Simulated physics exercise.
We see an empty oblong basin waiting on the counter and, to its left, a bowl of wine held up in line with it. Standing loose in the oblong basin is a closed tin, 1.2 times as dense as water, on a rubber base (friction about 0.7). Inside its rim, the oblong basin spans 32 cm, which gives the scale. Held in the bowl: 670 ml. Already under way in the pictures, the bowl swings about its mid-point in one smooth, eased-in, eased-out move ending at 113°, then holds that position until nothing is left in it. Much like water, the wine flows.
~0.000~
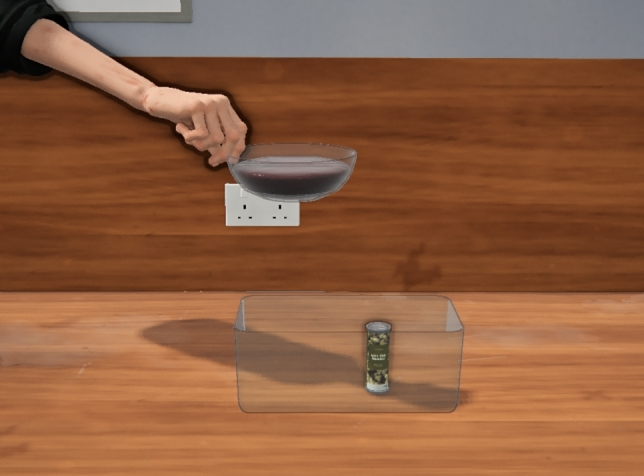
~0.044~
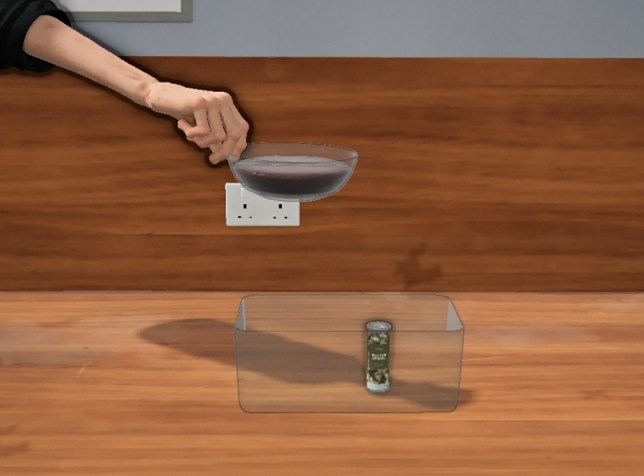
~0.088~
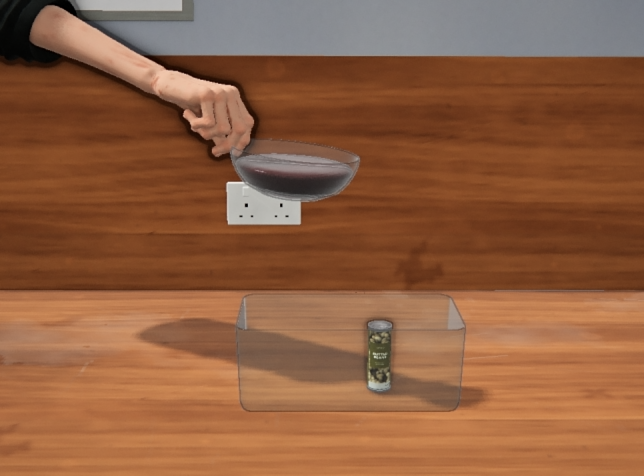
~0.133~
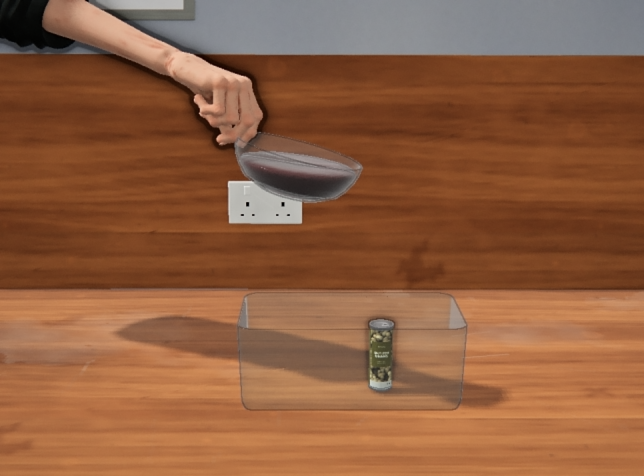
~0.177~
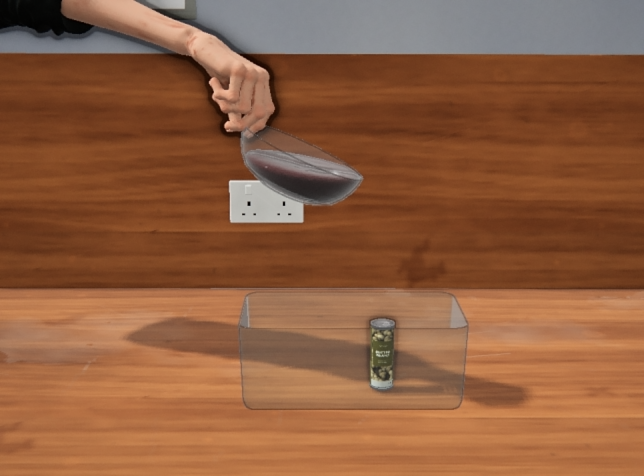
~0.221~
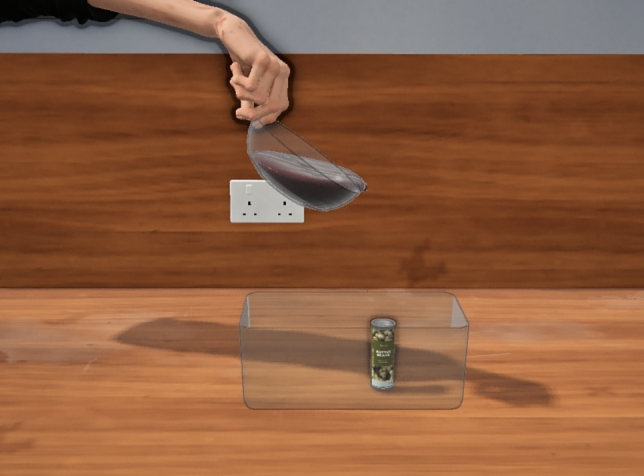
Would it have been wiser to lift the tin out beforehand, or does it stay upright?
It stays upright.
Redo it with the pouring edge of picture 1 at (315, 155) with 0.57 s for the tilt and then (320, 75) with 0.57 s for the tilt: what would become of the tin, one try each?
First it tips over; then it stays on its base.
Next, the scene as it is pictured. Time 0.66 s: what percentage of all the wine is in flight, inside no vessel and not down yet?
In-air share: About 18 %.
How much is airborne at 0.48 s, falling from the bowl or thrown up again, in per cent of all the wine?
Estimate: About 54 % of all of it.
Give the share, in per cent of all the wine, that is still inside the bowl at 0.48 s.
Roughly 1 per cent.
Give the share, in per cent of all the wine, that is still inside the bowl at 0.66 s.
Around 0 in a hundred is still there.
By 0.48 s the tilt is 106° and 1 per cent is still to pour; the tin stands where it began.
By 0.66 s the tilt is 113° and 0 per cent is still to pour; the tin stands where it began.
By 0.86 s the tilt is 113° and 0 per cent is still to pour; the tin stands where it began.
By 1.07 s the tilt is 113° and 0 per cent is still to pour; the tin stands where it began.
At rest the tin stands where it began.
